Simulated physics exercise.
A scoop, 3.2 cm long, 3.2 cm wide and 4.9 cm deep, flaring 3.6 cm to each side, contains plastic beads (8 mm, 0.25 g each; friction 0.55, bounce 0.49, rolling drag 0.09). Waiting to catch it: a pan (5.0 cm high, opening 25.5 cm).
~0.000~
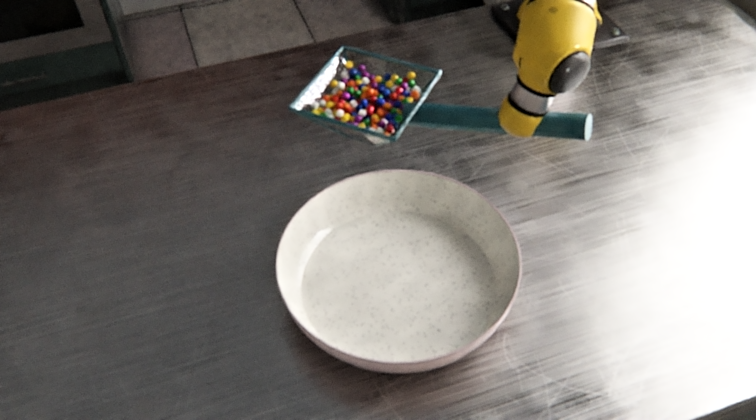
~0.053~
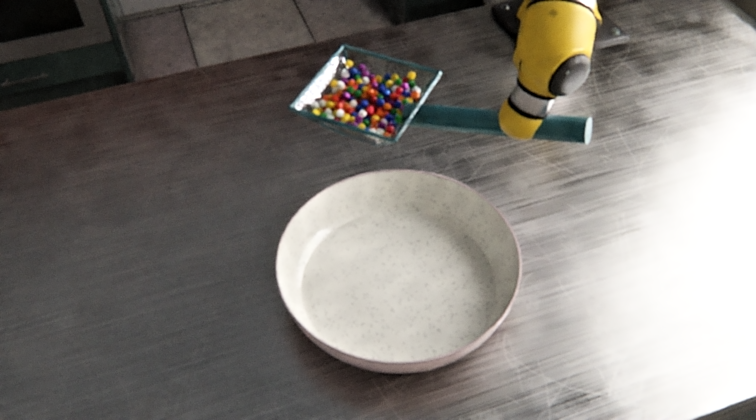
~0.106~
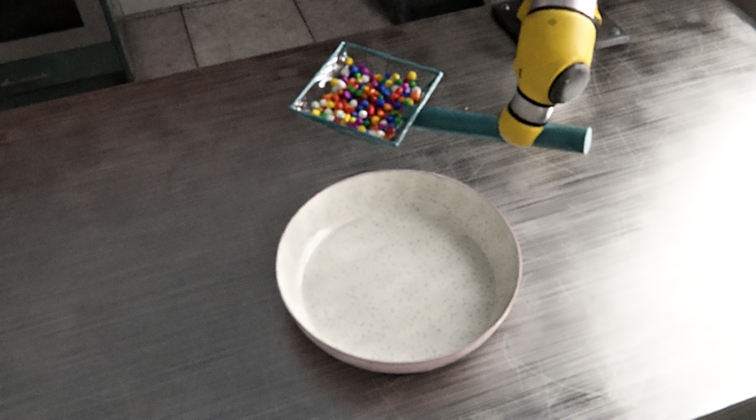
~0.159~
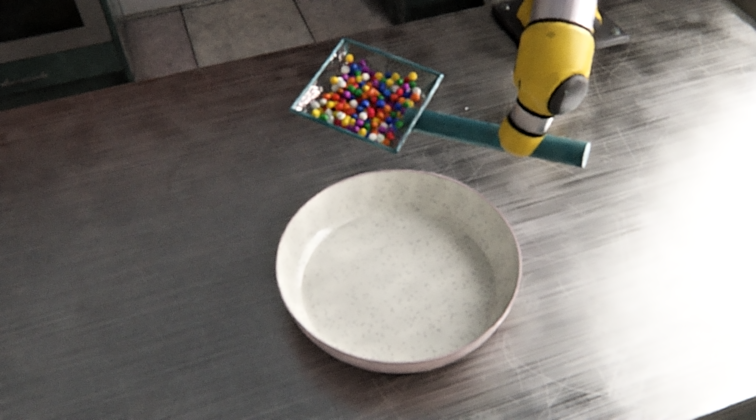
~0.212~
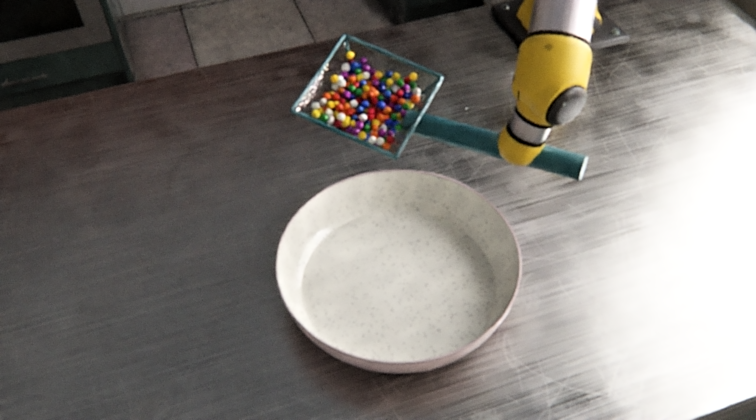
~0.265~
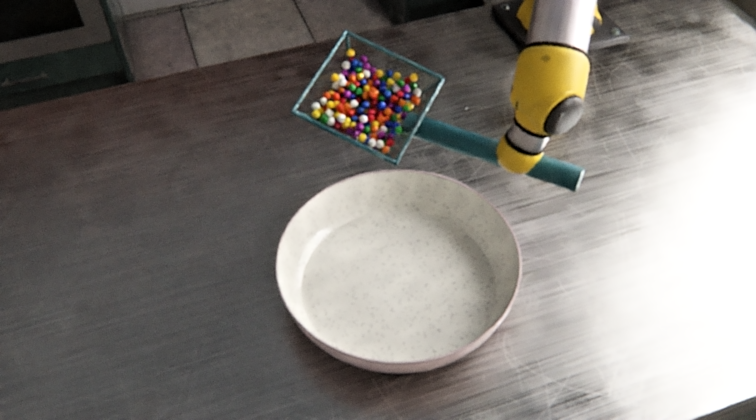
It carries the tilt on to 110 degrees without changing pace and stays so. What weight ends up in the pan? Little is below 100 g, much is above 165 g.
Load little.
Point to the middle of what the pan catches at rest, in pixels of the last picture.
Around (408, 313).
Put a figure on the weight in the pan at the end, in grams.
Some 80 g.
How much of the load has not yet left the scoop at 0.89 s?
Roughly 40 per cent.
Then, at 0.60 s, tilt 53 degrees; 0 g in the pan, scoop holds 100 %.
Then, at 0.89 s, tilt 81 degrees; 23 g in the pan, scoop holds 40 %.
After 1.15 s, tilt 106 degrees; 80 g in the pan, scoop holds 0 %.
Then, at 1.40 s, tilt 110 degrees; 80 g in the pan, scoop holds 0 %.
In the end, at 1.8 s, 80 g in the pan, scoop holds 0 %.
